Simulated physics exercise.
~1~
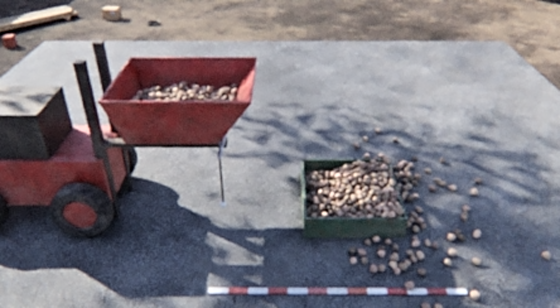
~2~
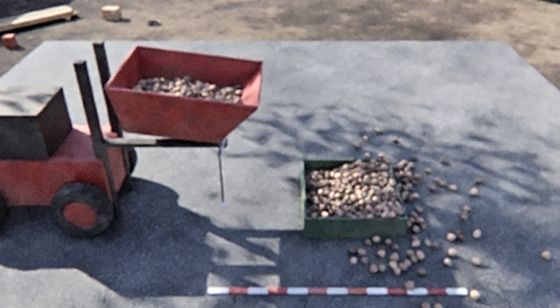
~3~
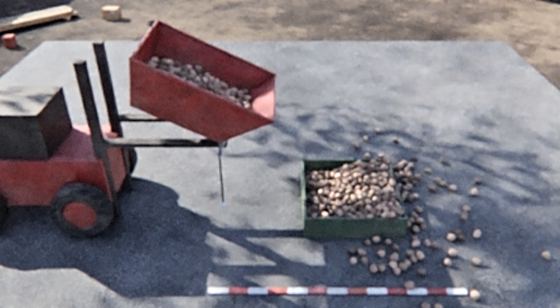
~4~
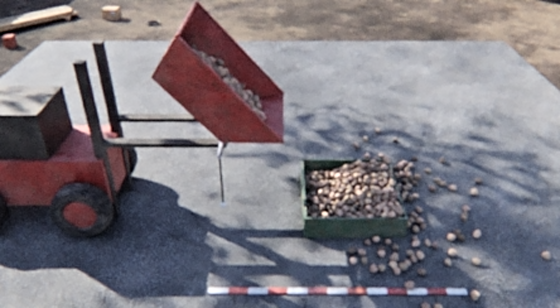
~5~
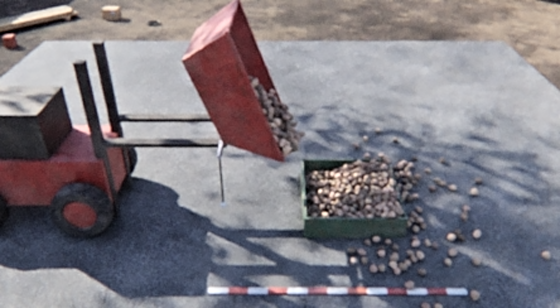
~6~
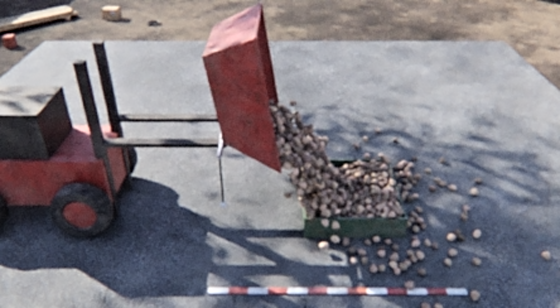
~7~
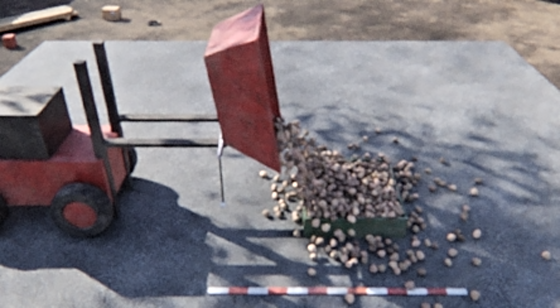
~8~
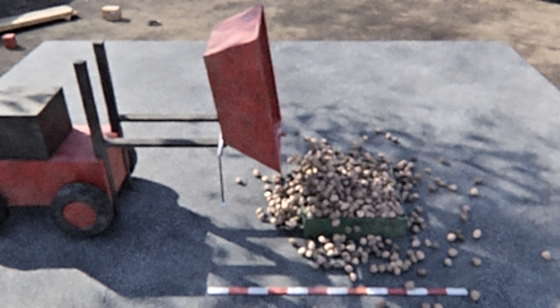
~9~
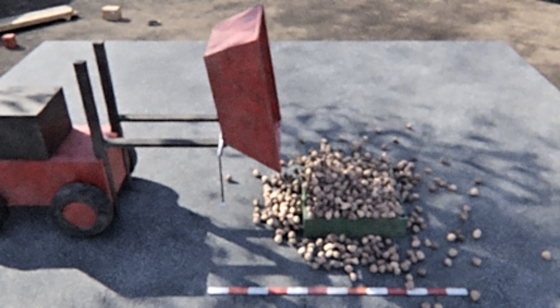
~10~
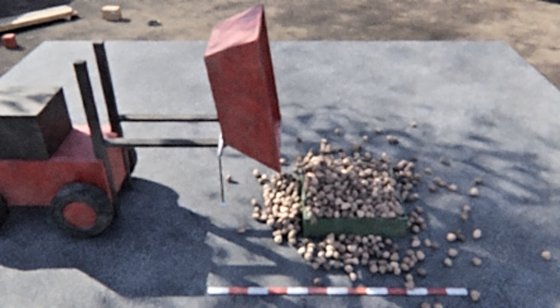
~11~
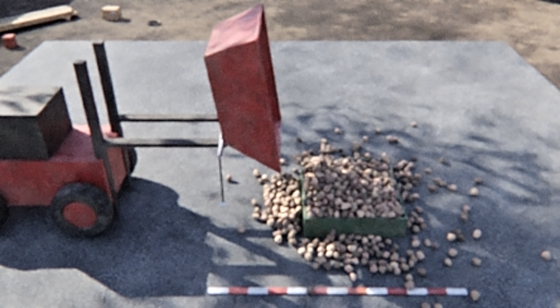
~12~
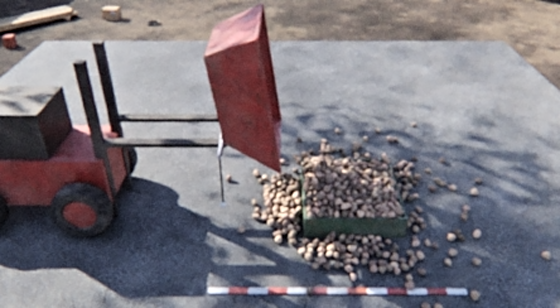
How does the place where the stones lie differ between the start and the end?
At the start the stones are split between the raised red skip and the green bin with a scatter to its right. At the end they are all lower and further right overall, heaped in and around the green bin, with the skip emptied.
Red toy forklift tipping its skip steeply, pouring brown stones over an already heaped green bin, many spilling around it.
